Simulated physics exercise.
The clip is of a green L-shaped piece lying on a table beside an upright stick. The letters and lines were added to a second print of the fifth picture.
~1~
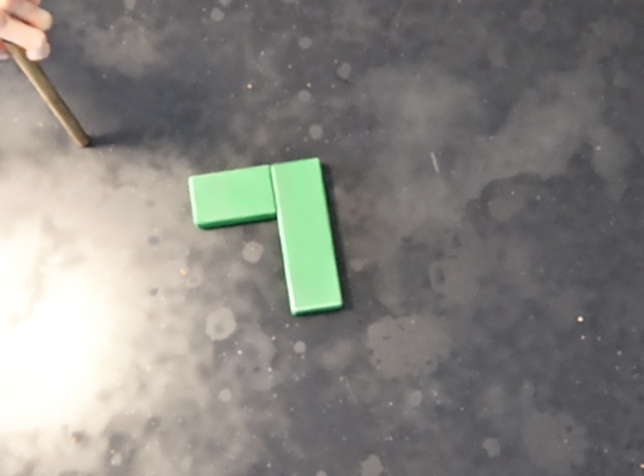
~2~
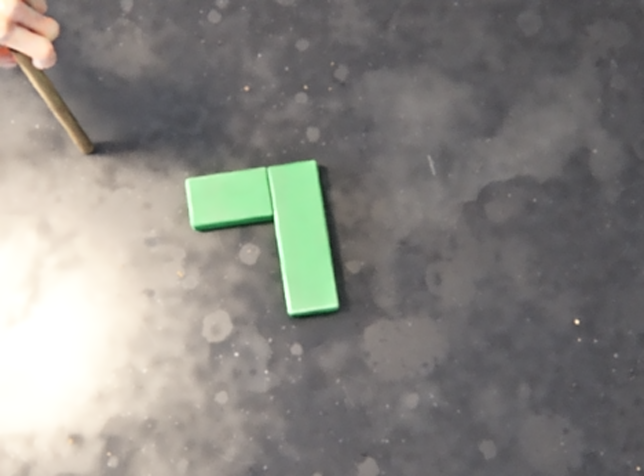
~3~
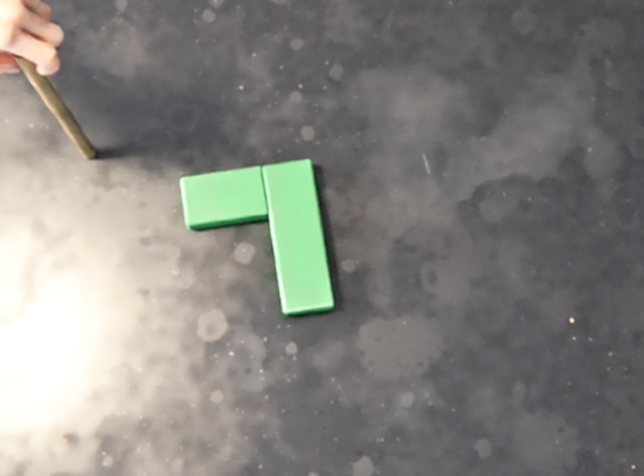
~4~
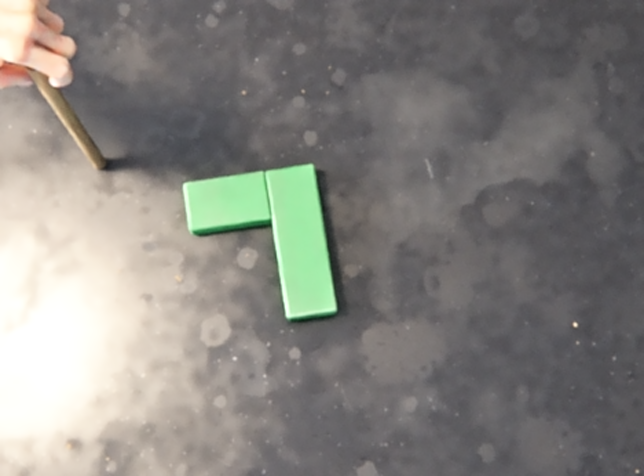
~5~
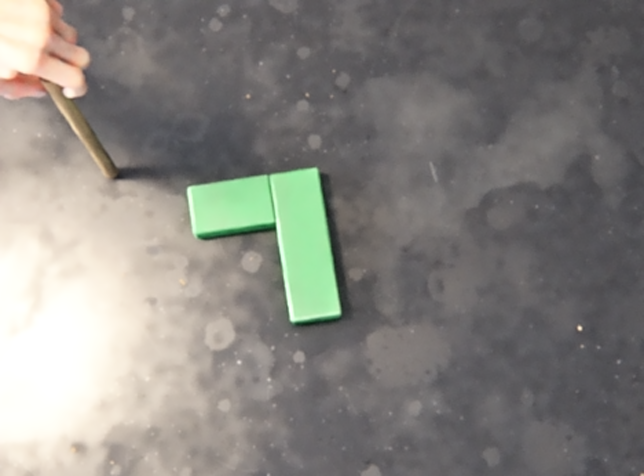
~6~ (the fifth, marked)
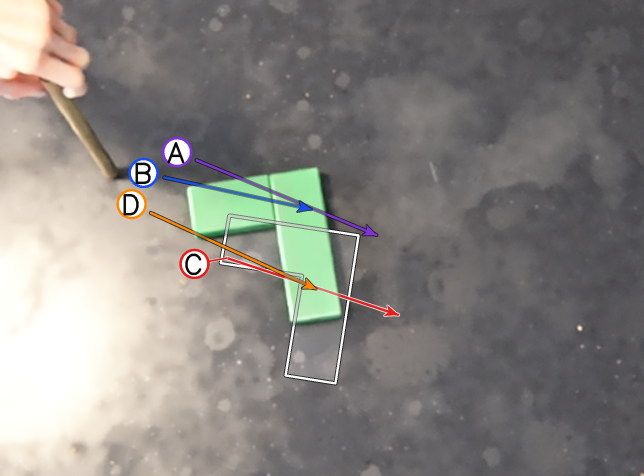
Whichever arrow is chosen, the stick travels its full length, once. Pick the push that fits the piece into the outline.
Take A.
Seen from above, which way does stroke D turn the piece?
On that stroke, anticlockwise.
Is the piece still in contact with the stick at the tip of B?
Yes.
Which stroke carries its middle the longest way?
That is D.
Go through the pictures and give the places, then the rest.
The first frame shows green L-shaped piece (306, 234).
The second frame shows green L-shaped piece (302, 236).
The third frame shows green L-shaped piece (297, 235).
The fourth frame shows green L-shaped piece (300, 240).
The fifth frame shows green L-shaped piece (305, 243).
On the marked copy, A from (197, 160) to (377, 235); B from (164, 177) to (311, 209); C from (227, 258) to (398, 315); D from (151, 213) to (316, 289).
Following A. Soon after the start, foot of the stick (262, 187), piece (312, 254).
Later, foot of the stick (326, 215), piece (324, 291).
In the end, foot of the stick (376, 235), piece (323, 301); it fills the outline.
As for the rest, B leaves the piece out of the outline, at (332, 283); C leaves the piece out of the outline, at (341, 225); D leaves the piece out of the outline, at (410, 219).
